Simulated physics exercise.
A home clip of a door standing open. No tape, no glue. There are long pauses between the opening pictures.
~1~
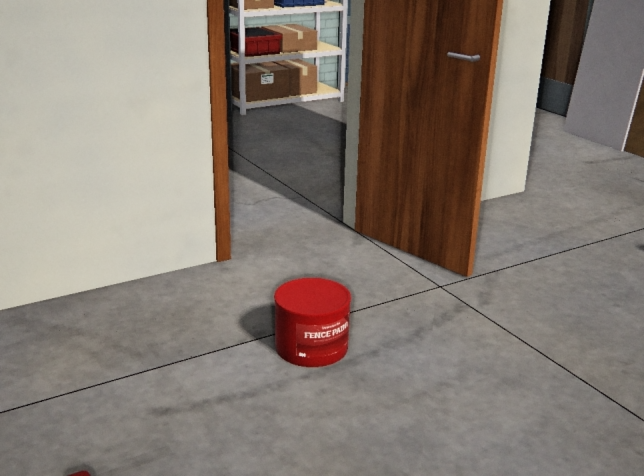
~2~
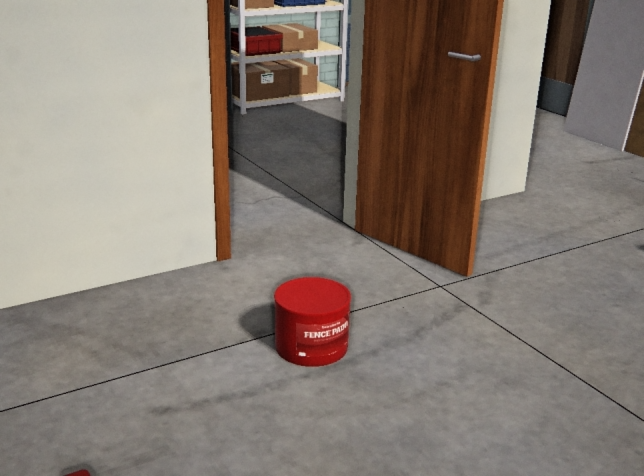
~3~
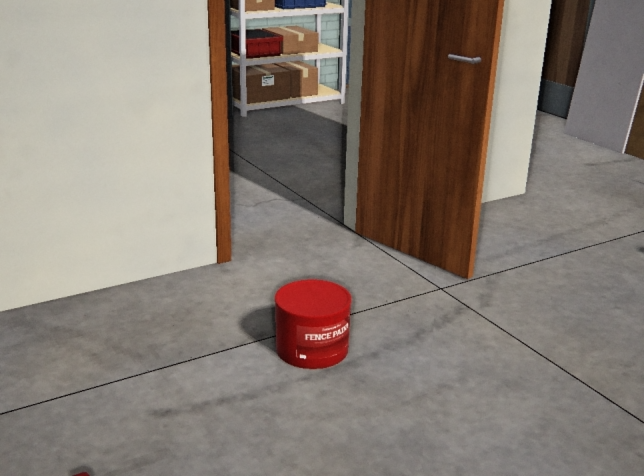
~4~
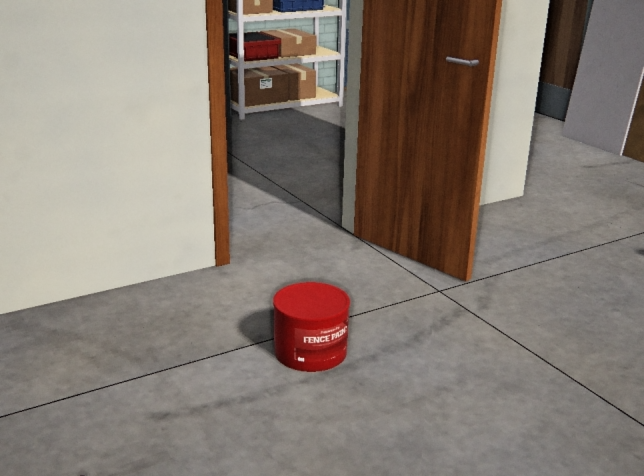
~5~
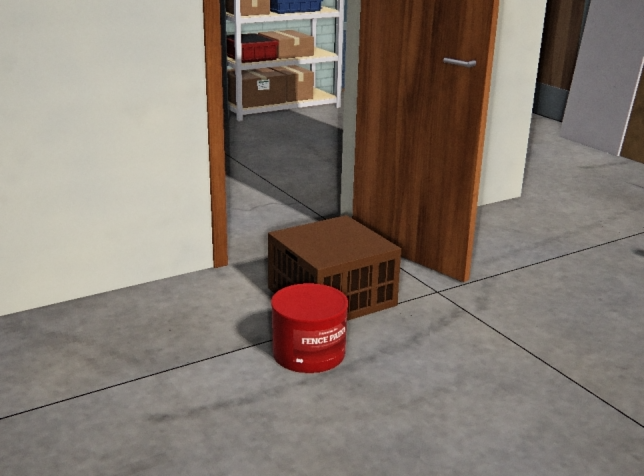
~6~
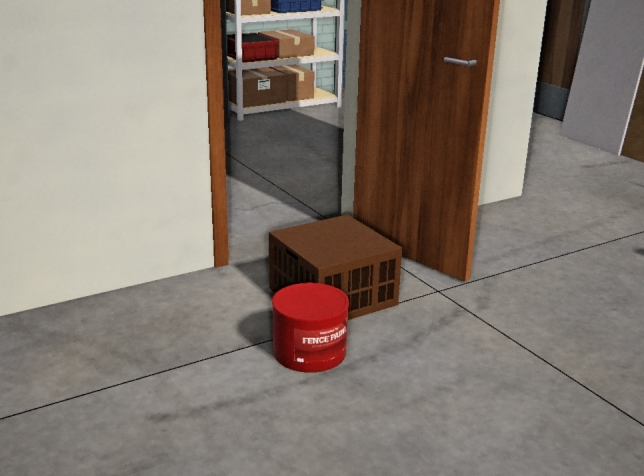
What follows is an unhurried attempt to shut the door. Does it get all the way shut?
Outcome: The door is blocked.
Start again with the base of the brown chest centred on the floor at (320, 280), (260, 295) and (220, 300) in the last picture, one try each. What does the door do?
In the first case it is blocked; in the second case it is blocked; in the third case it reaches the frame.
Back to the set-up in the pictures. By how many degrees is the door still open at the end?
Some 70° open.
Then, 0.40 s later than the last frame, door 98° open.
Then, 0.70 s later than the last frame, door 87° open.
Then, 0.90 s later than the last frame, door 78° open.
Then, 1.10 s later than the last frame, door 71° open.
When it is over, door 70° open; both as before. End places, in pixels of the last picture, brown chest near (330, 269).
